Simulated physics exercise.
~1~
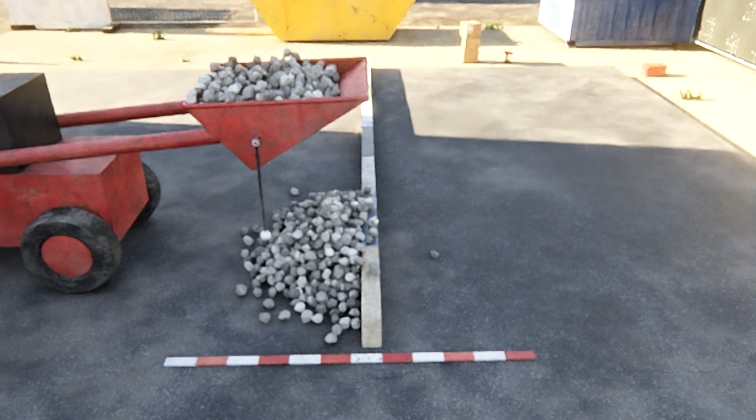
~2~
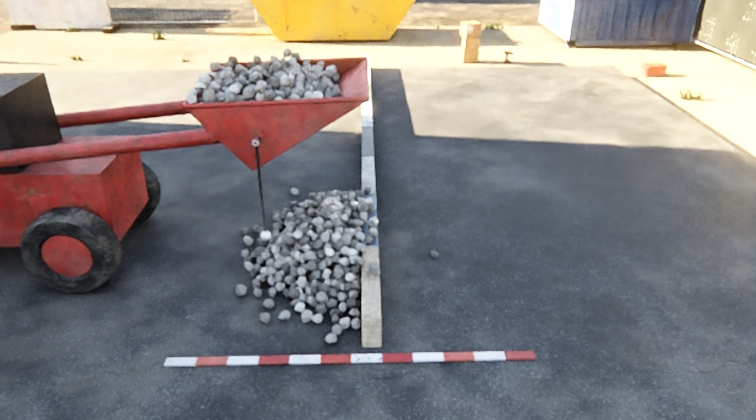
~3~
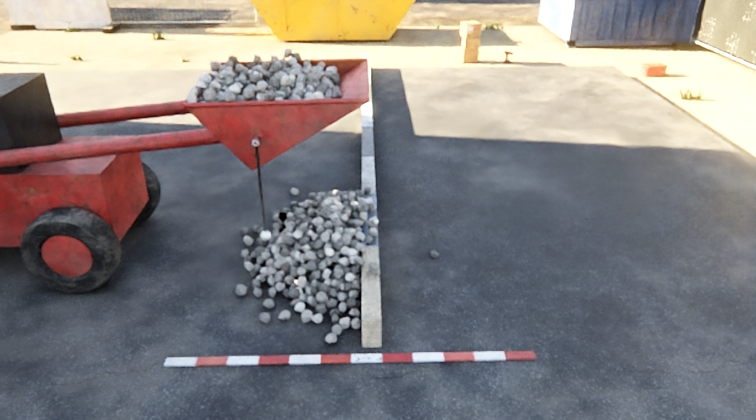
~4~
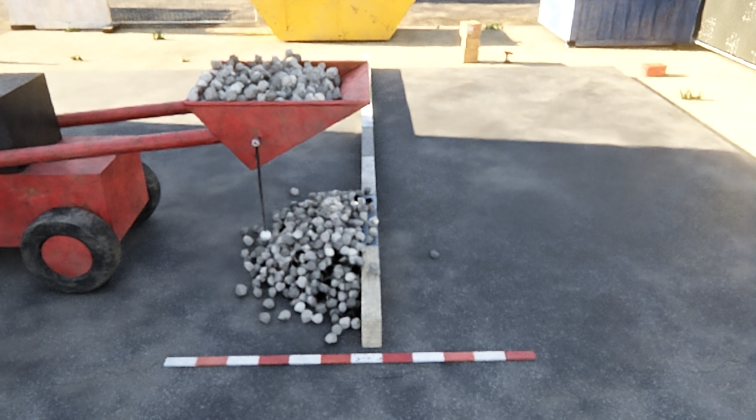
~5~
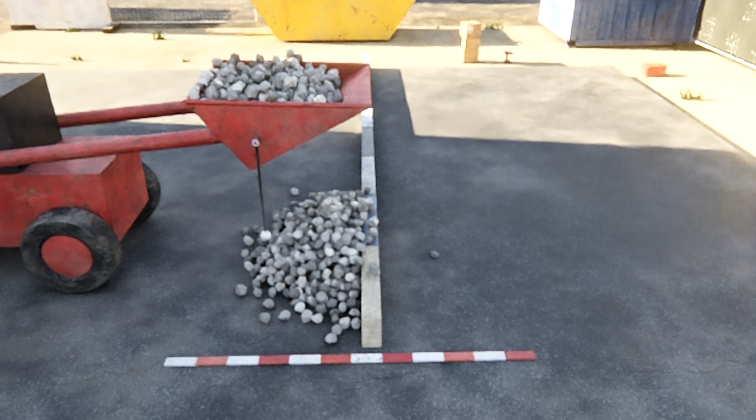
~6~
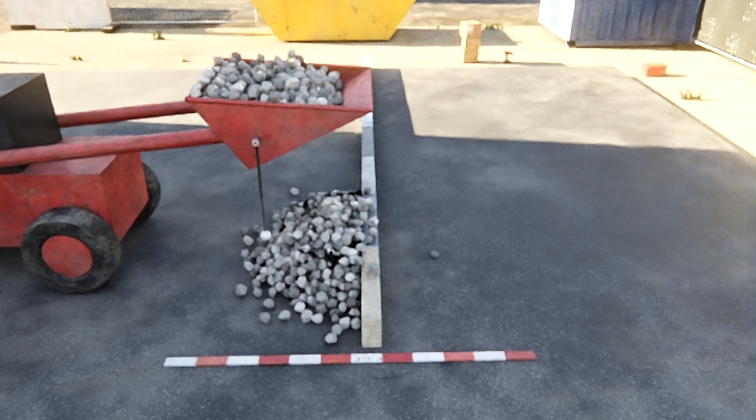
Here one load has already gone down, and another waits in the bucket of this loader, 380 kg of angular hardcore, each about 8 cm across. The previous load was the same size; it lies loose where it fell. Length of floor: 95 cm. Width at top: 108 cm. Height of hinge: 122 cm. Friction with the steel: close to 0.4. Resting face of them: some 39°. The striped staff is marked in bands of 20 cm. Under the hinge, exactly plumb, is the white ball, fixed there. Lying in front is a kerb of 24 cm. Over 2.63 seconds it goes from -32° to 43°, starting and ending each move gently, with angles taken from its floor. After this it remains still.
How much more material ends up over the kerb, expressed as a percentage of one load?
About 64 per cent of a load more.
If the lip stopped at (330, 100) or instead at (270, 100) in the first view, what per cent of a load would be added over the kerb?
Around 20 and 0 percent respectively.
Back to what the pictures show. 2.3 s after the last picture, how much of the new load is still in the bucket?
It holds some 15 percent.
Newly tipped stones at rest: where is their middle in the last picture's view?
In the last view, somewhere near (393, 238).
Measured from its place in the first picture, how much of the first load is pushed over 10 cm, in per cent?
About 0 per cent.
Then, 1.5 s after the last picture the floor is at 31°; in per cent of one load, 96 in the bucket, 104 on this side of the kerb, 1 over the kerb; the foremost stones are at (389, 228).
Then, 2.3 s after the last picture the floor is at 43°; in per cent of one load, 13 in the bucket, 141 on this side of the kerb, 46 over the kerb; the foremost stones are at (468, 241).
Then, 2.6 s after the last picture the floor is at 43°; in per cent of one load, 2 in the bucket, 137 on this side of the kerb, 61 over the kerb; the foremost stones are at (499, 232).
Then, 5.3 s after the last picture the floor is at 43°; in per cent of one load, 0 in the bucket, 136 on this side of the kerb, 64 over the kerb; the foremost stones are at (509, 238). Net gain over the kerb, 64.
